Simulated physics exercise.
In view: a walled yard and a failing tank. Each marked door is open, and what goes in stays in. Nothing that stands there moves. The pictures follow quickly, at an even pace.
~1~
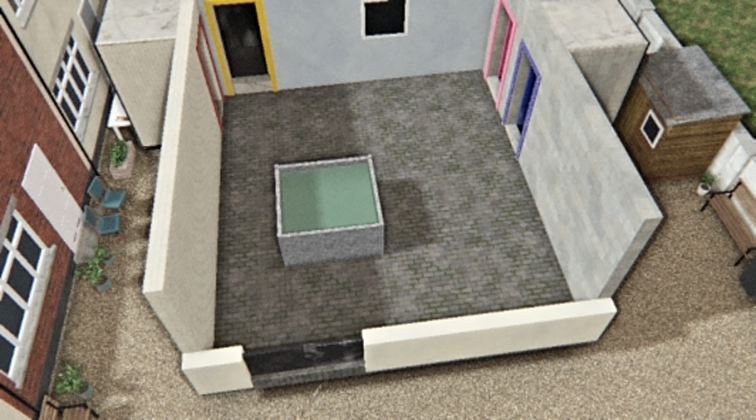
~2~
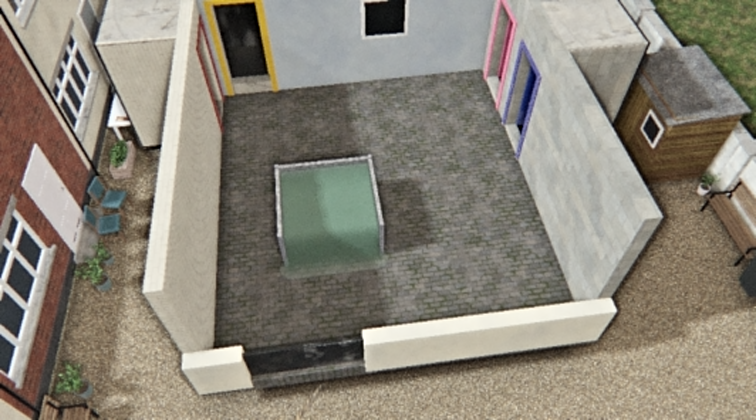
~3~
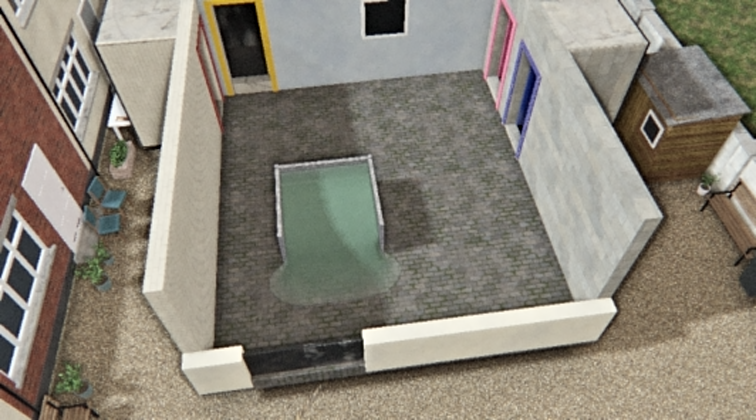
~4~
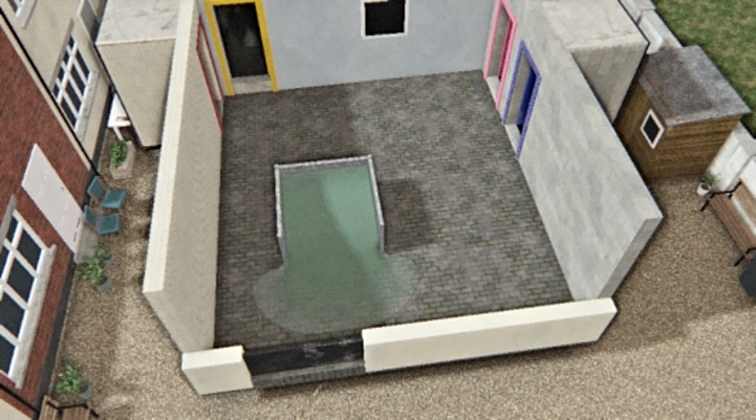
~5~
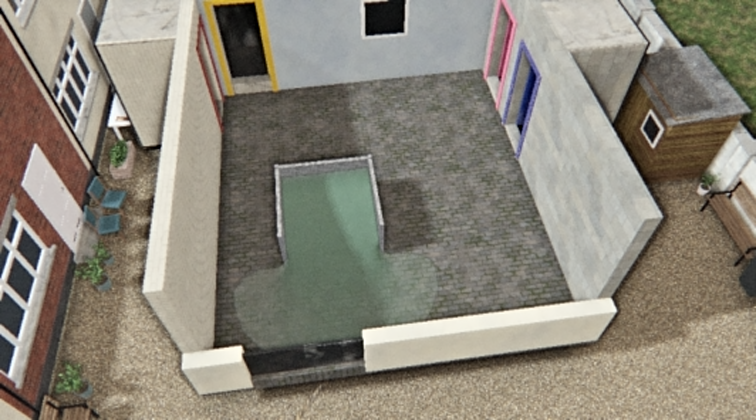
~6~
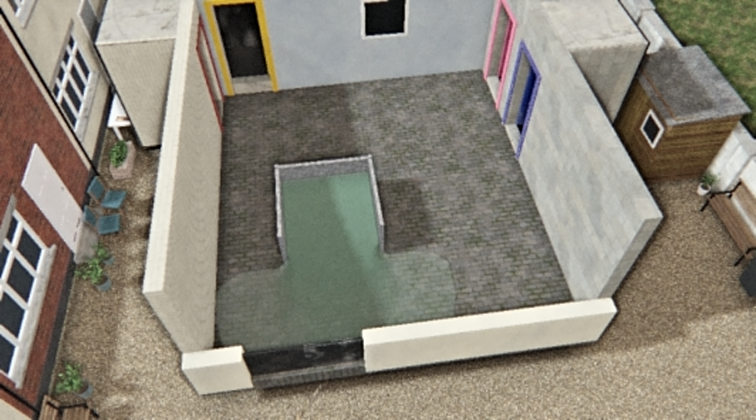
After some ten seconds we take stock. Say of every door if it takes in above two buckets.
One by one: The pink door holds within the limit; the blue door holds within the limit; the yellow door holds within the limit; the red door floods.
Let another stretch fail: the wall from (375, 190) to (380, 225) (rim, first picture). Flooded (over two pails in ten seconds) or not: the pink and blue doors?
One by one: Pink lets less in, blue takes more.
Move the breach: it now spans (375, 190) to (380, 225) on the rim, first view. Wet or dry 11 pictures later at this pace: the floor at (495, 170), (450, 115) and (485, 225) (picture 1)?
One after the other: Covered, no water, covered.
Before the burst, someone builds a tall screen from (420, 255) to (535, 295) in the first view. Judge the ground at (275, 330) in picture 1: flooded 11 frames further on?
There: Under water.
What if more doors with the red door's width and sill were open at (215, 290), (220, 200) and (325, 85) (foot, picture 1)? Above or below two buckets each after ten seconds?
In that order: Passes that mark, keeps below it, keeps below it.
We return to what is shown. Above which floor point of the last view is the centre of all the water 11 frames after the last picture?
I would point to (344, 296).
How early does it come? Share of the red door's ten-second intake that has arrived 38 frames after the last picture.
I make it 50 per cent.
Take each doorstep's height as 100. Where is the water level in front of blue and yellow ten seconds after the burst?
Near 40 and 20 in a hundred.
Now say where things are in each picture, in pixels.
Still water in the tank at (327, 197), in the first picture.
The front is at (386, 256), out from the gap at (333, 247), in the second picture.
The front is at (276, 290), out from the gap at (333, 250), in the third picture.
Water pours out at (334, 251) and has run to (270, 313), in the fourth picture.
The front is at a hidden place, out from the gap at (334, 251), in the fifth picture.
The front is at a hidden place, out from the gap at (334, 252), in the sixth picture.
A moment on, water covers 20 % of the floor; the pink door not reached, the blue door not reached, the yellow door not reached, the red door not reached.
Next, water covers 30 % of the floor; the pink door not reached, the blue door not reached, the yellow door not reached, the red door not reached.
Then, water covers 55 % of the floor; the pink door not reached, the blue door wet at the sill, nothing in, the yellow door not reached, the red door wet at the sill, nothing in.
Later, water covers 90 % of the floor; the pink door wet at the sill, nothing in, the blue door wet at the sill, nothing in, the yellow door wet at the sill, nothing in, the red door over two buckets in.
In the end, water covers 100 % of the floor; the pink door wet at the sill, nothing in, the blue door wet at the sill, nothing in, the yellow door wet at the sill, nothing in, the red door over two buckets in.
